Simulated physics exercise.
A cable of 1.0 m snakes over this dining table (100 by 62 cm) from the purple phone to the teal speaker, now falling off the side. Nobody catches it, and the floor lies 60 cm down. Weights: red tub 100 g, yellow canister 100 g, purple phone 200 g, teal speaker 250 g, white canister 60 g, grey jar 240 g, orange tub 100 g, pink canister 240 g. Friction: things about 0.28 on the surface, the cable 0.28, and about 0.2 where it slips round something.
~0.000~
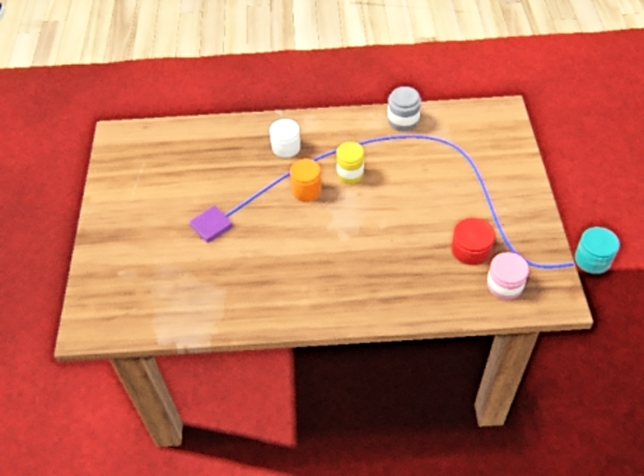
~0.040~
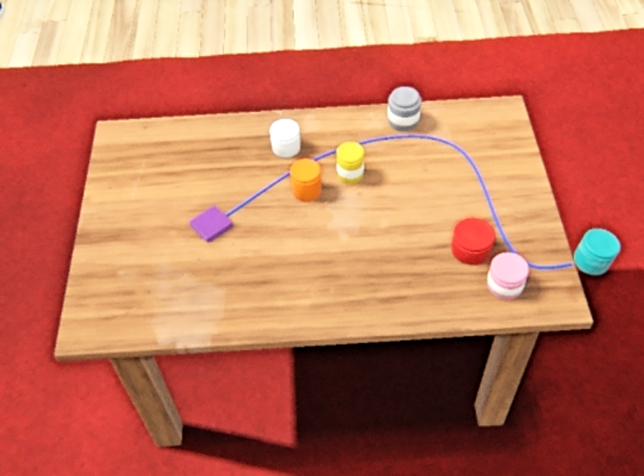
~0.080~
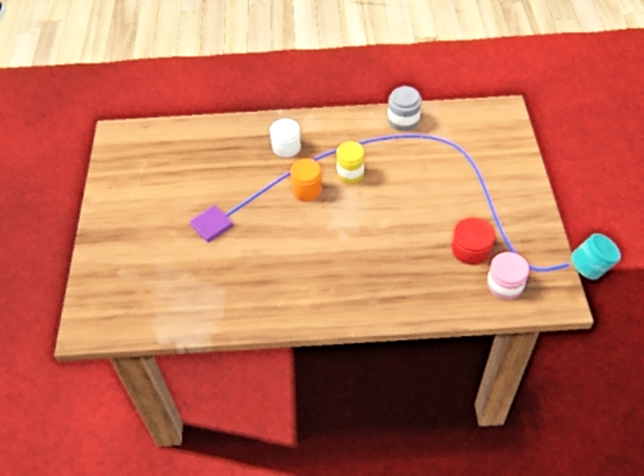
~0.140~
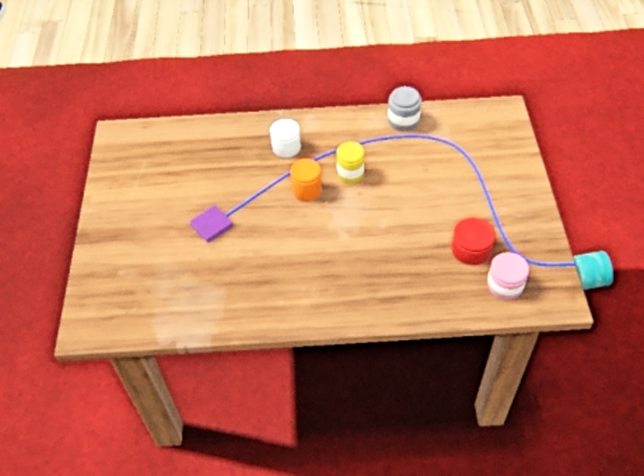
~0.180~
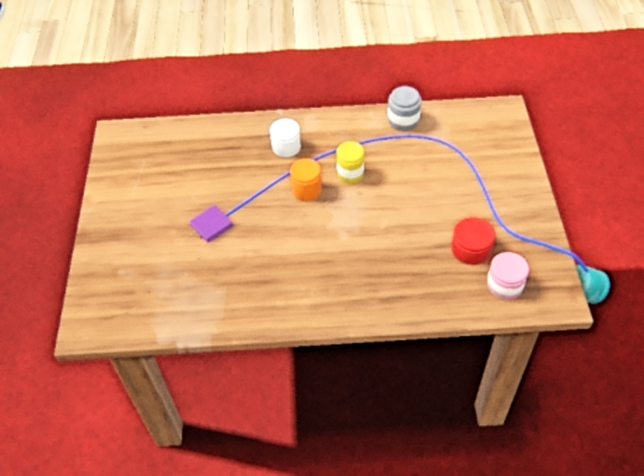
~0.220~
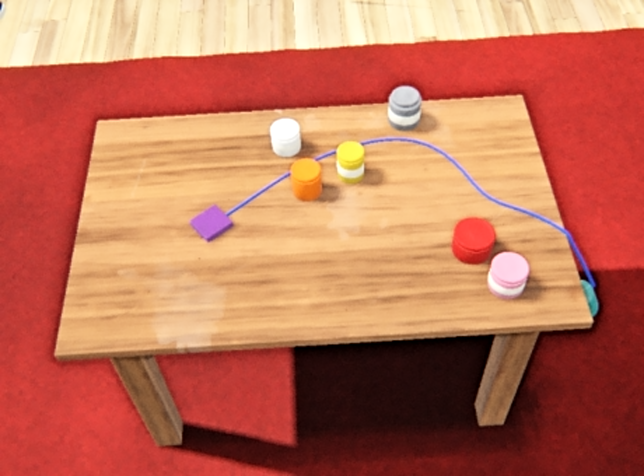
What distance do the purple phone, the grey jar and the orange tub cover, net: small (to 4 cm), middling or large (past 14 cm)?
In order: The purple phone travels a long way; the grey jar hardly moves; the orange tub reaches the top band.
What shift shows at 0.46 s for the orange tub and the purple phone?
About: Orange tub 10 cm, purple phone 15 cm.
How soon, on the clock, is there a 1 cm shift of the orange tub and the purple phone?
About: Orange tub 0.34 s, purple phone 0.32 s.
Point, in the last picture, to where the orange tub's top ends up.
Around (344, 237).
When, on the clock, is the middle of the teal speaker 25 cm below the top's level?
That is: 0.28 s.
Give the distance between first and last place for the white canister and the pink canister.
White canister 0 cm, pink canister 0 cm.
After 0.5 s, the cable's tail end at (289, 197); purple phone 14 cm off its start, orange tub 11 cm off its start, yellow canister on its side, 18 cm off its start.
After 0.7 s, the cable's tail end at (388, 185); purple phone 37 cm off its start, orange tub 19 cm off its start, yellow canister on its side, 35 cm off its start.
After 1.0 s, the cable's tail end at (415, 180); purple phone 43 cm off its start at (405, 166), orange tub 19 cm off its start at (344, 237), yellow canister on its side, 40 cm off its start at (300, 320).
After 1.2 s, the cable's tail end at (415, 180); purple phone 43 cm off its start, orange tub 19 cm off its start, yellow canister on its side, 42 cm off its start.
After 2.4 s, the cable's tail end at (415, 180); purple phone 43 cm off its start at (405, 166), orange tub 19 cm off its start at (344, 237), grey jar 0 cm off its start at (406, 95), yellow canister on its side, 56 cm off its start at (109, 287).
